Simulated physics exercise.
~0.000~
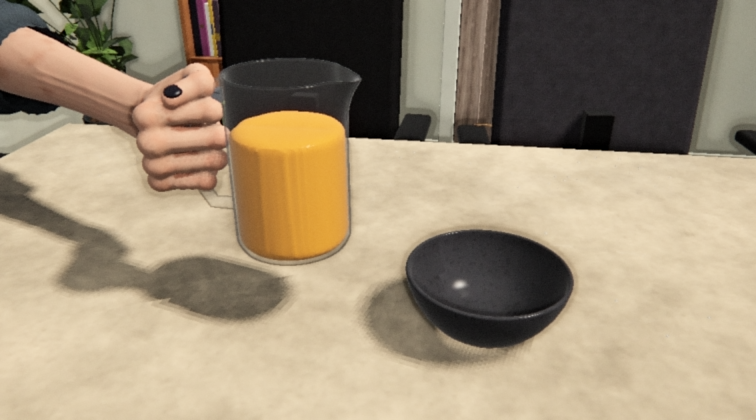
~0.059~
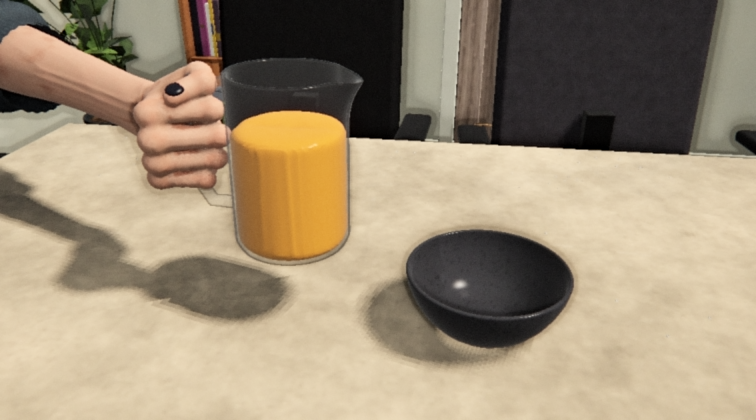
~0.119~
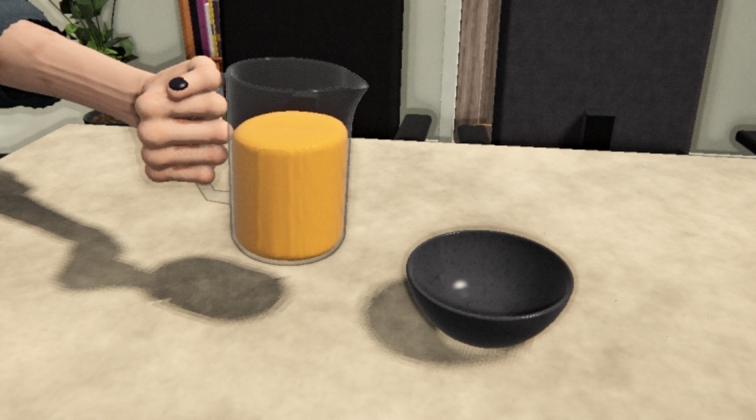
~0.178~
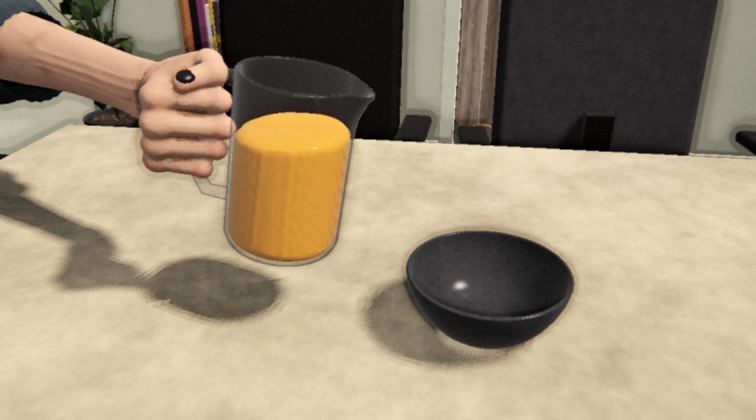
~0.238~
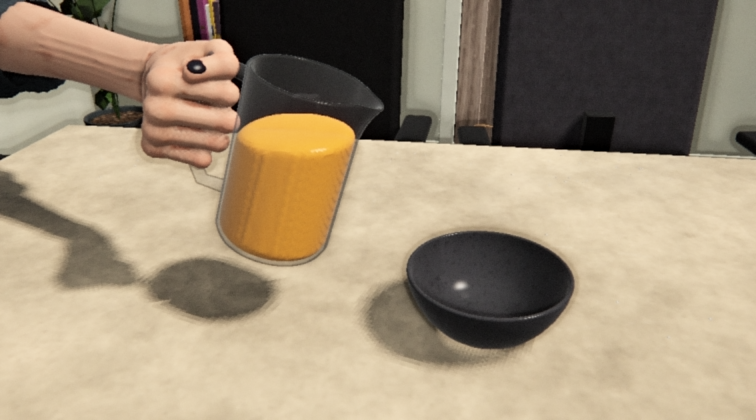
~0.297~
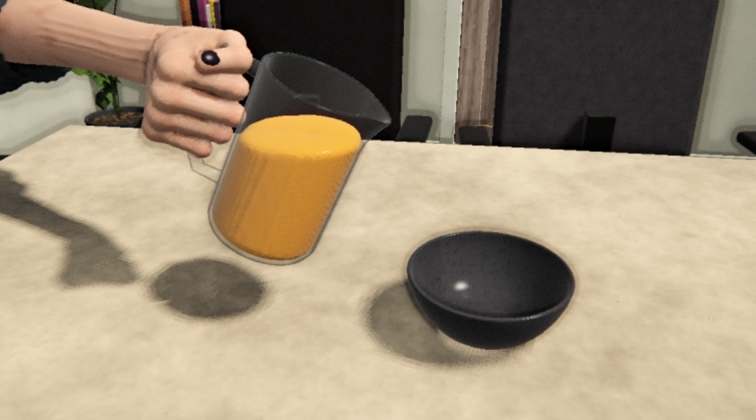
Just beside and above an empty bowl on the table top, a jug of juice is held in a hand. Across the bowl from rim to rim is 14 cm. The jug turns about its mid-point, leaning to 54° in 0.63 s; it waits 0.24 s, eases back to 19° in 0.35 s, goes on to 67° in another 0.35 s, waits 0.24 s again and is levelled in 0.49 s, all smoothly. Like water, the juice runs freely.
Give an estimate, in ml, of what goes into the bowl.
205 ml.
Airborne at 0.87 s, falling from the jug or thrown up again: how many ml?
It comes to some 25 ml.
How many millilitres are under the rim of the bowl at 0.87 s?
Roughly 30 ml.
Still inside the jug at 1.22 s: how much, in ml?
600 ml or so.
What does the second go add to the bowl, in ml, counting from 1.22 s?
Around 150 ml.
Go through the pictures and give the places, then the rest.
It leans 0°; its right rim is at (359, 78); the juice meets the walls at (236, 124) and (344, 130); the bowl's rim runs from (408, 265) to (571, 278), in the first picture.
It leans 1°; its right rim is at (362, 80); the juice meets the walls at (237, 124) and (345, 130), in the second picture.
It leans 5°; its right rim is at (367, 85); the juice meets the walls at (239, 124) and (347, 131), in the third picture.
It leans 10°; its right rim is at (374, 94); the juice meets the walls at (241, 126) and (351, 132), in the fourth picture.
It leans 17°; its right rim is at (383, 106); the juice meets the walls at (241, 138) and (356, 133), in the fifth picture.
It leans 25°; its right rim is at (391, 120); the juice meets the walls at (236, 151) and (363, 136), in the sixth picture.
After 0.87 s the tilt is 54° and the bowl has 30 ml, the jug 620 ml, and 0 ml is on the table top.
After 1.22 s the tilt is 19° and the bowl has 55 ml, the jug 605 ml, and 15 ml is on the table top.
After 1.81 s the tilt is 67° and the bowl has 120 ml, the jug 490 ml, and 15 ml is on the table top.
After 2.16 s the tilt is 13° and the bowl has 205 ml, the jug 445 ml, and 20 ml is on the table top.
In the end the bowl has 205 ml, the jug 445 ml, and 25 ml is on the table top.
